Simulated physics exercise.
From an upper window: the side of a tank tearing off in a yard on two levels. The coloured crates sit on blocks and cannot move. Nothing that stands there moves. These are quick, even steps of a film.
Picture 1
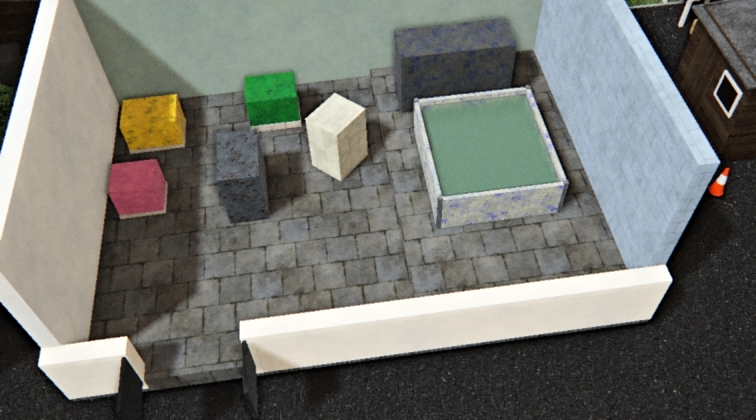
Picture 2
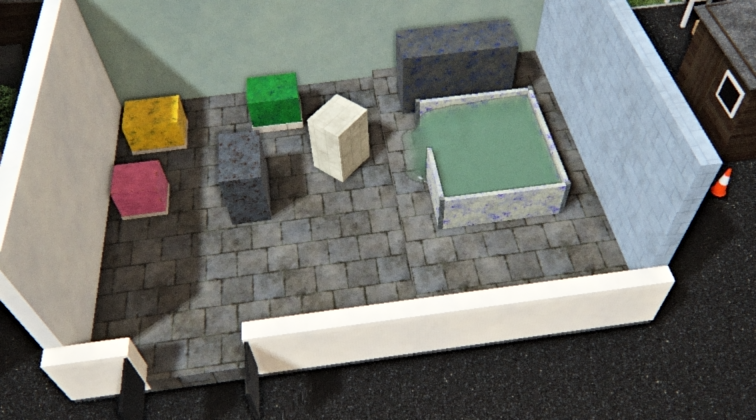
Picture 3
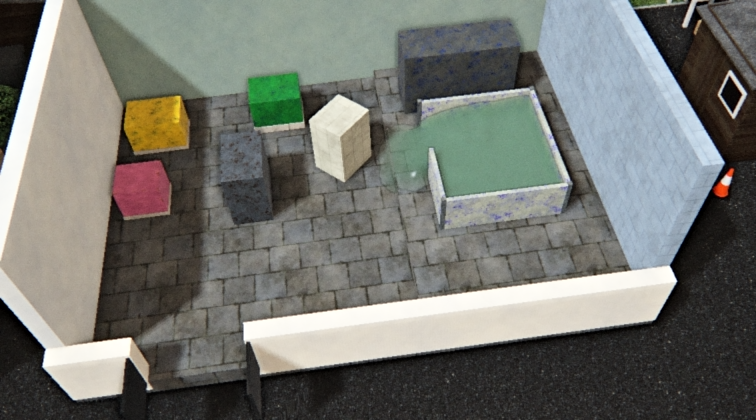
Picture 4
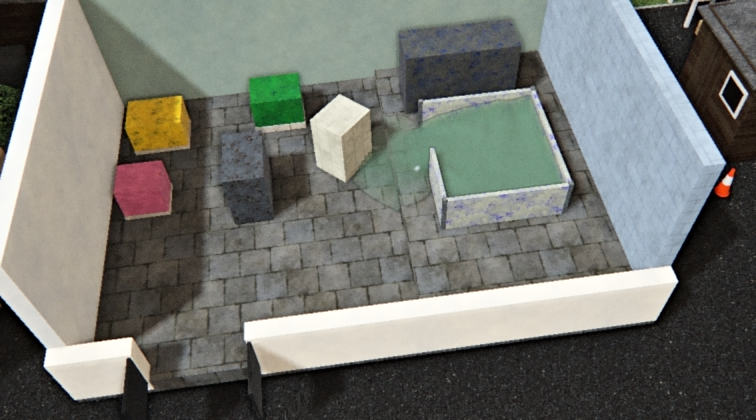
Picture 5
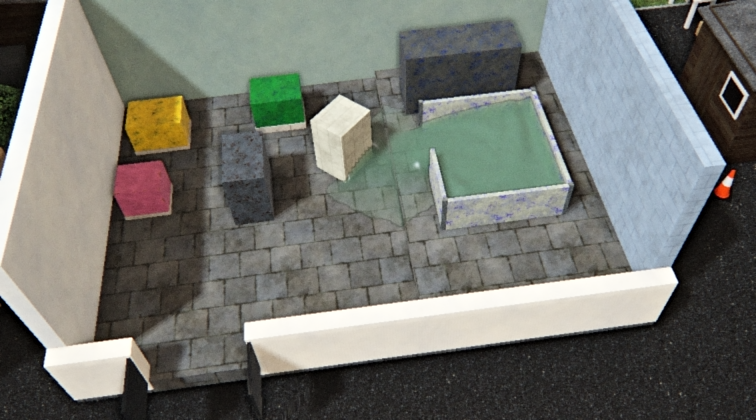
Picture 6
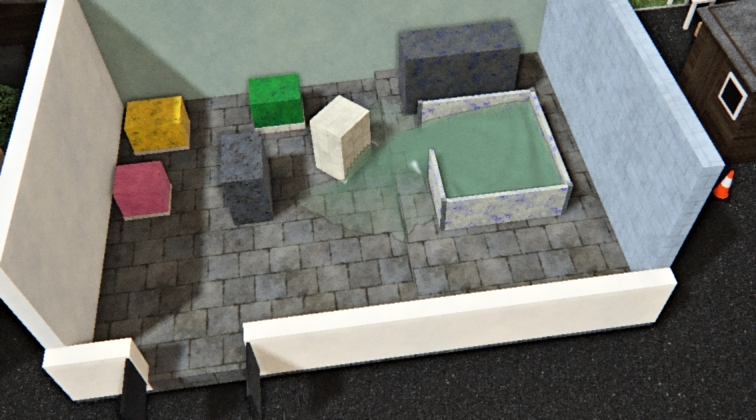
The clip opens on a walled, paved yard seen from above, with coloured blocks at left and a square tank of green water at right, whole and still. The tank's left side opens, and water pours out leftward, spreading thinly across the paving around the cream block as the blocks stay put.
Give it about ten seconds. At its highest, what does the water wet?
In the end: The yellow crate is wetted; the pink crate is wetted; the green crate is wetted.
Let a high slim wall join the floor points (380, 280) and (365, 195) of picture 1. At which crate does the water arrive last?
The one in pink.
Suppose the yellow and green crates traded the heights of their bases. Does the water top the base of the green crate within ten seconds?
One by one: Green ends up wet.
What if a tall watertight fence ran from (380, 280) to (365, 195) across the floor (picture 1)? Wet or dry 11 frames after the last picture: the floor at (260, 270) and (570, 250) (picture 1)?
In that order: Wet, free of water.
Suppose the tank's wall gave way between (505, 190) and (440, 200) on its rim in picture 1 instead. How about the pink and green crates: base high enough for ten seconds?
In short: Pink crate is topped, green crate escapes it.
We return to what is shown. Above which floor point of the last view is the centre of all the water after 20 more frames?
Roughly at (367, 183).
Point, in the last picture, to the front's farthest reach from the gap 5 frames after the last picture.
Close to (226, 266).
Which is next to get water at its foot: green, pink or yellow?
The green crate.
A moment on, water covers 20 % of the floor; the yellow crate not reached, the pink crate not reached, the green crate water round its plinth.
Next, water covers 45 % of the floor; the yellow crate not reached, the pink crate not reached, the green crate water round its plinth.
Then, water covers 55 % of the floor; the yellow crate water round its plinth, the pink crate water round its plinth, the green crate water round its plinth.
Later, water covers 70 % of the floor; the yellow crate water round its plinth, the pink crate water round its plinth, the green crate water round its plinth.
In the end, water covers 70 % of the floor; the yellow crate was topped, the pink crate was topped, the green crate was topped.
